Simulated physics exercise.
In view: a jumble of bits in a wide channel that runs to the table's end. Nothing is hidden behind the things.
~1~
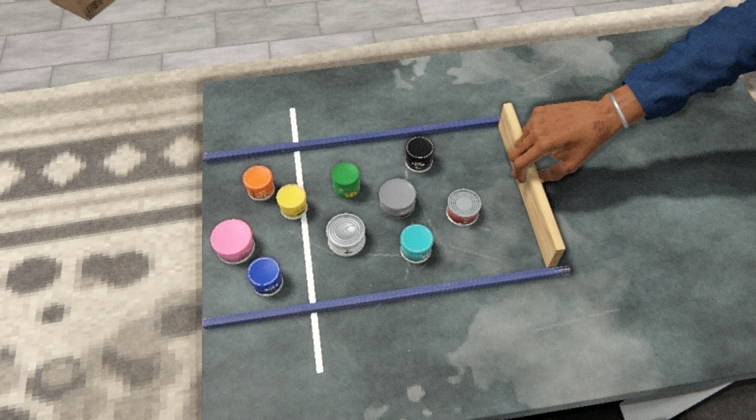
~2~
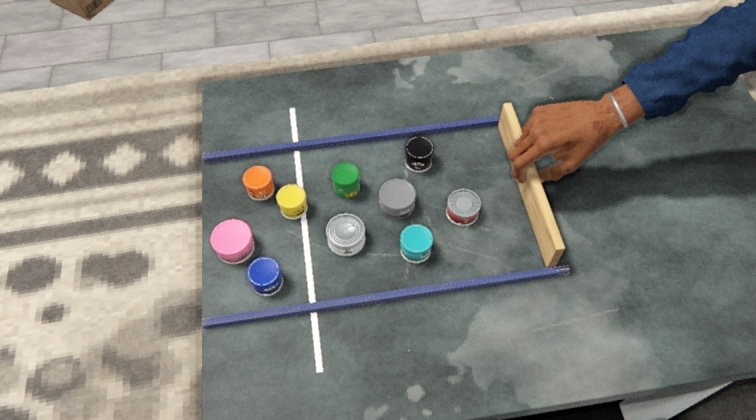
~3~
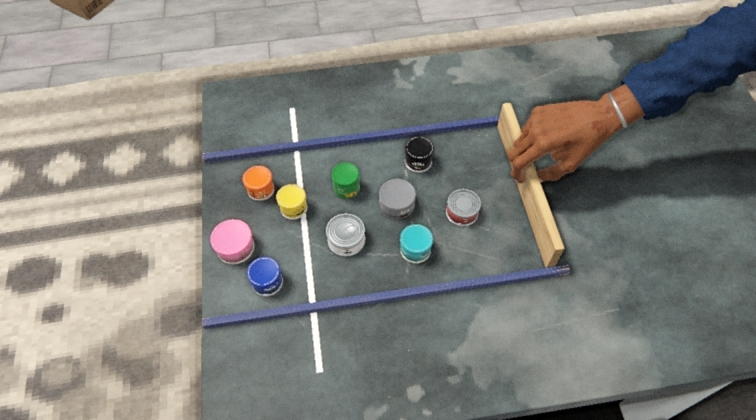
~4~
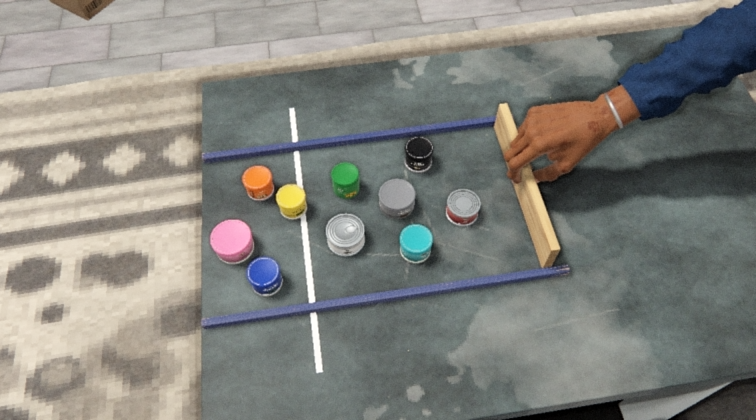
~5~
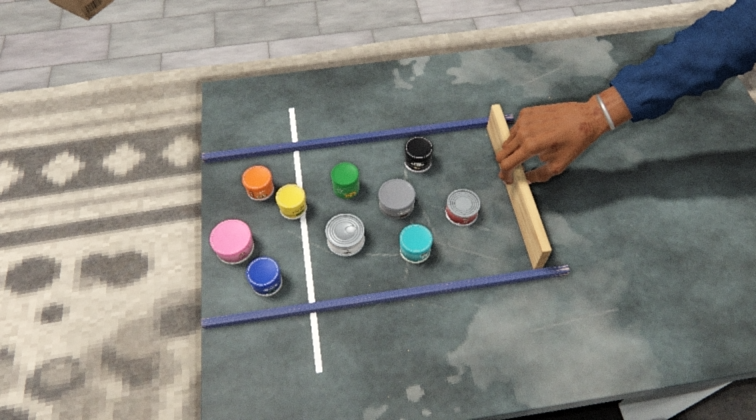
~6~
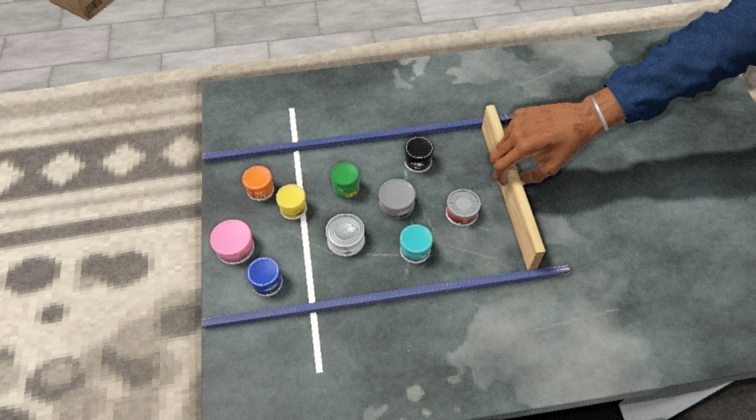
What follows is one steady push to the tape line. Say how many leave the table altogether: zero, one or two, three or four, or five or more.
As it turns out, the number that fall off is zero.
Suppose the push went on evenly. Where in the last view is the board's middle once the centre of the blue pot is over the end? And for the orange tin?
At (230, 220) for the blue pot; at (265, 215) for the orange tin.
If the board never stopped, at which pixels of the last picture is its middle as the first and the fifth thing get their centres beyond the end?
First at (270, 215), next at (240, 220).
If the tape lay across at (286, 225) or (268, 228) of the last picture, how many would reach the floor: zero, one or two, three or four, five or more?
The falls would be none at all; either one or two.
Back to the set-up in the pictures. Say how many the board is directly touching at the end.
That makes 4.
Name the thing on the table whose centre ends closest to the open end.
The pink tin ends nearest.
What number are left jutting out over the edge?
That would be 0.
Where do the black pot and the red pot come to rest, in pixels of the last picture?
About (284, 170), and the other about (289, 236).
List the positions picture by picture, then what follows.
The first picture shows pink tin (233, 242); orange tin (259, 184); blue pot (266, 277); board (528, 181); tape (304, 223).
The second picture shows orange tin (259, 184); grey tub (397, 199).
The third picture shows blue pot (265, 277); yellow tin (292, 202).
The fourth picture shows pink tin (233, 242); board (524, 182).
The fifth picture shows orange tin (259, 184); turquoise tin (416, 244).
The sixth picture shows pink tin (233, 242); orange tin (259, 184); blue pot (265, 277); board (510, 184); tape (304, 223).
Early on, none off yet; pink tin at rest near (233, 242); orange tin at rest near (259, 184); blue pot at rest near (265, 277).
Finally, the number that fall off is zero.
